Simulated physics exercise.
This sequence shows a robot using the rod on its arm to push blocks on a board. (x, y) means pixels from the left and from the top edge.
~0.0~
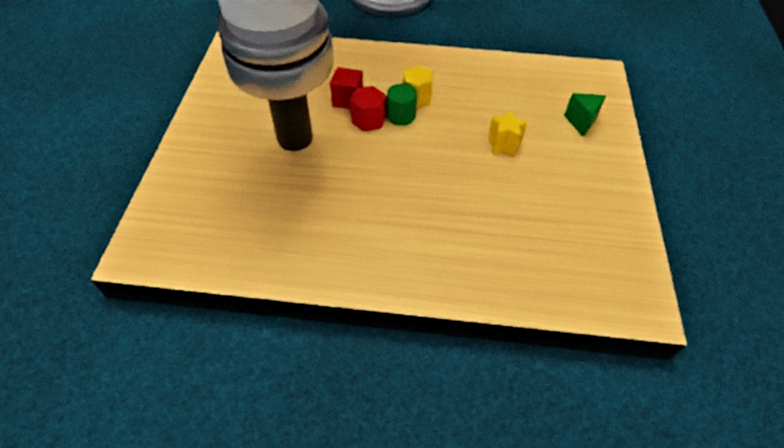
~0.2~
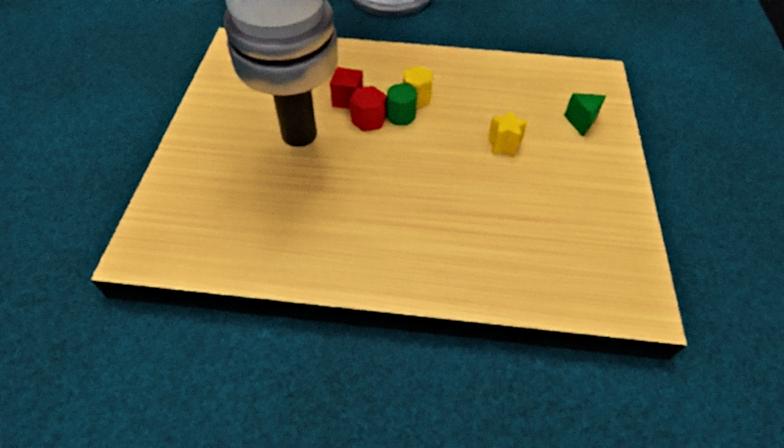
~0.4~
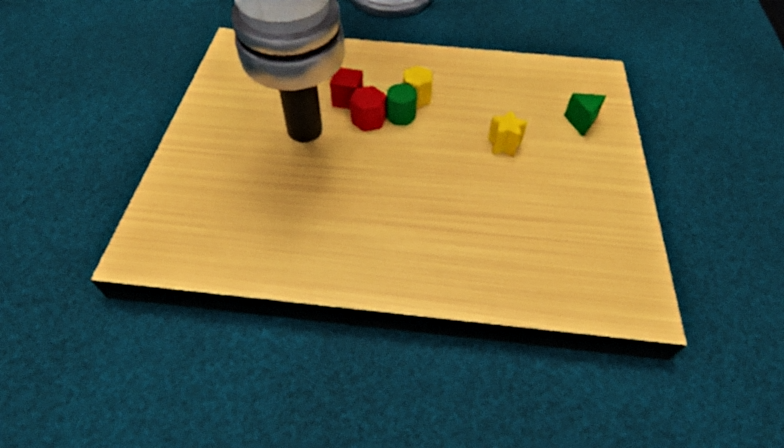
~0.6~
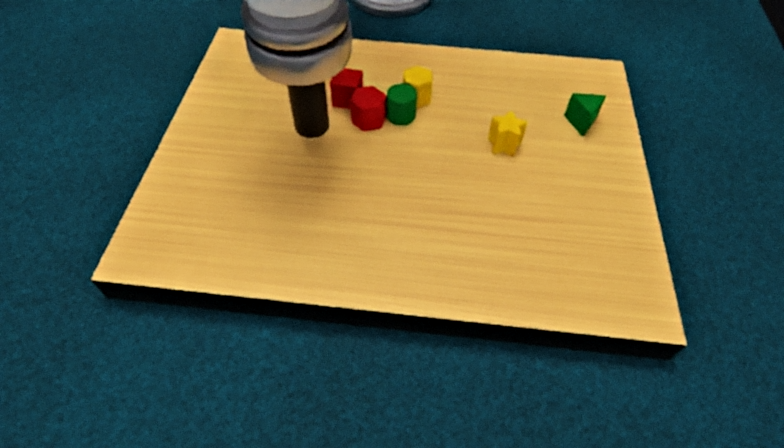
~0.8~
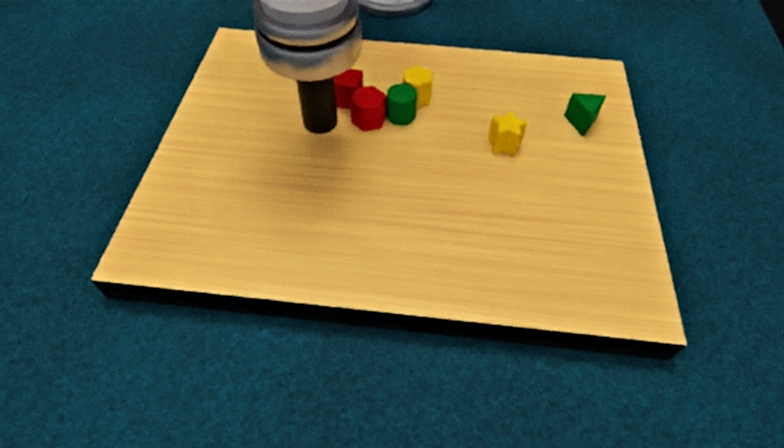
On a wooden board over dark teal cloth, a robot arm's black rod moves slightly right and away beside unmoving coloured blocks.
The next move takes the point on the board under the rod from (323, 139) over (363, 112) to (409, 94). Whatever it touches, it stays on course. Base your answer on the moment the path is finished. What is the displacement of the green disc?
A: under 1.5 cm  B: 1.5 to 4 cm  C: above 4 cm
That would be C.
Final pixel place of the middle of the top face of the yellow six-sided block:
My estimate: (441, 70).
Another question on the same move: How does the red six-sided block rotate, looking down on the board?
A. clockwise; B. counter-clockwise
A.
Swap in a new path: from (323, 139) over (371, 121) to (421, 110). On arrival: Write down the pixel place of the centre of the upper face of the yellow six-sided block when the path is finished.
It is at (452, 54).
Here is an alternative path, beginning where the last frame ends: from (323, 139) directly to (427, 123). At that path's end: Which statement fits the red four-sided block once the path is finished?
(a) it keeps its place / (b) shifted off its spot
a (it keeps its place)
The first path, step by step. One third of the way, rod at (348, 102); red six-sided block at (381, 93), turned 25° clockwise; green disc at (414, 93); yellow six-sided block at (421, 74).
Two thirds of the way, rod at (379, 88); red four-sided block at (353, 69), turned 45° anticlockwise; red six-sided block at (408, 93), turned 65° clockwise; green disc at (441, 97); yellow six-sided block at (423, 73), turned 20° anticlockwise.
At the end, rod at (410, 76); red four-sided block at (353, 69), turned 45° anticlockwise; red six-sided block at (420, 92), turned 100° clockwise; green disc at (452, 101); yellow six-sided block at (441, 70).
